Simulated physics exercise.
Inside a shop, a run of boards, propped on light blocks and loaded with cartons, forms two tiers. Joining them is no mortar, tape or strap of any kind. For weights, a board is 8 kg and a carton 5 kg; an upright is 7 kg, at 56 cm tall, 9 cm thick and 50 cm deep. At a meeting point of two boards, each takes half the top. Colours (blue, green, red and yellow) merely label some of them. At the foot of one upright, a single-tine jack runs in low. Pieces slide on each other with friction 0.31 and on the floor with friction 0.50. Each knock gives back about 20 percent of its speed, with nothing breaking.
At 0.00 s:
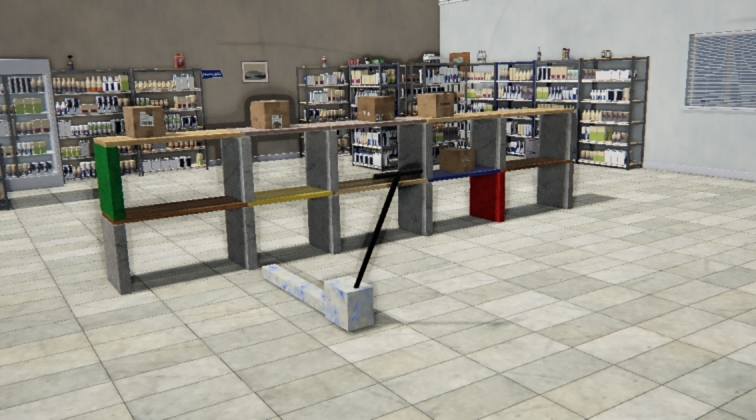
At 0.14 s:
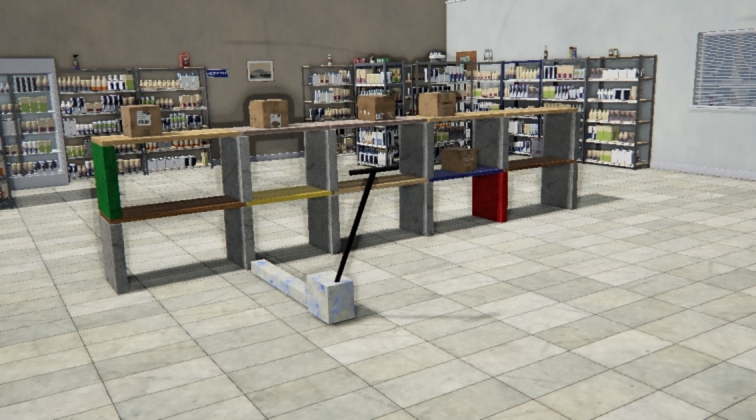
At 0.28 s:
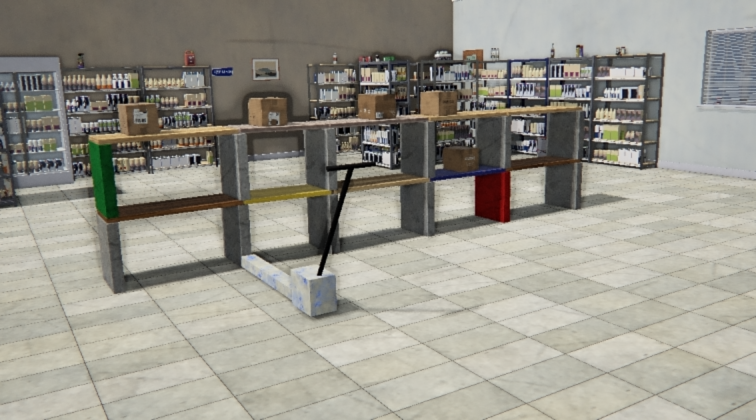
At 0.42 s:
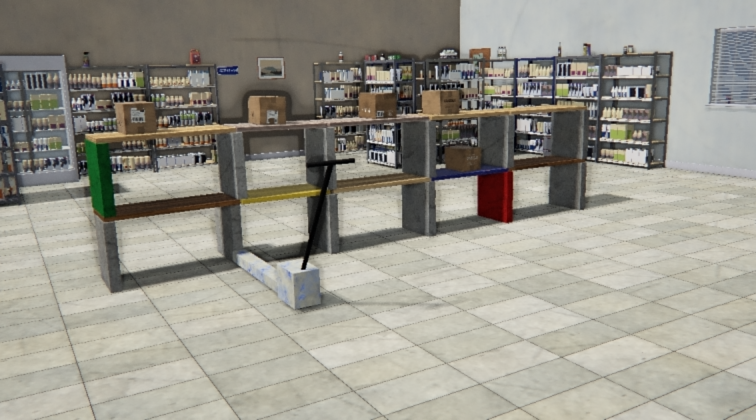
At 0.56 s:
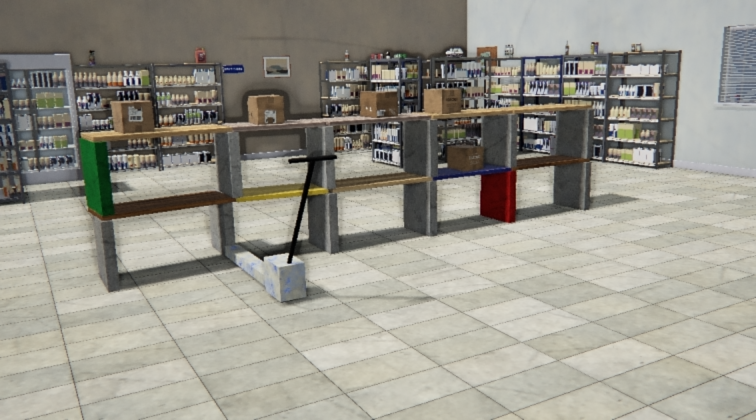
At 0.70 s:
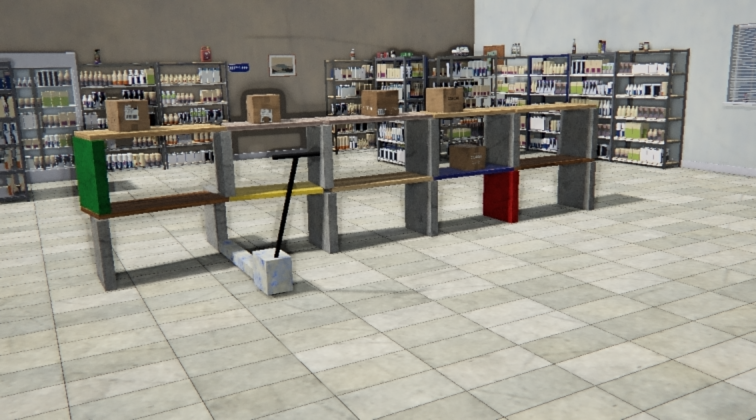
In a shop, a pale block-shaped jack with a black handle slid leftward and in under a long two-tier shelf holding cartons, and the yellow board and nearby pieces shifted slightly.
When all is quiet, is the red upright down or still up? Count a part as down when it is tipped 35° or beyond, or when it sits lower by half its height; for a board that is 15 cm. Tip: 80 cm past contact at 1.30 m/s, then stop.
In the end the red upright is still up.
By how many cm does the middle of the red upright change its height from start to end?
Looks like it winds up about 0 centimetres lower.
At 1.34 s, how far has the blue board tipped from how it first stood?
Near 0 degrees from how it began.
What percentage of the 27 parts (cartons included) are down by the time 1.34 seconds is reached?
35 %.
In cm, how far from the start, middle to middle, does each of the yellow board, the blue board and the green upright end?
Shift in cm - yellow: 60; blue: 0; green: 70.
Around 0.90 s, 1 of the 27 pieces down; red upright unmoved; yellow board tipped 23°, 16 cm lower.
Around 1.10 s, 7 of the 27 pieces down; red upright unmoved; yellow board tipped 38°, 21 cm lower.
Around 1.34 s, 9 of the 27 pieces down; red upright unmoved; yellow board tipped 50°, 25 cm lower.
Around 1.70 s, 9 of the 27 pieces down; red upright unmoved; green upright on its side.
Finally (3.0 s), 9 of the 27 pieces down; red upright unmoved; green upright on its side; yellow board tipped 10°, 49 cm lower. Seen by the last camera, middles, red upright near (500, 194), green upright near (91, 267).
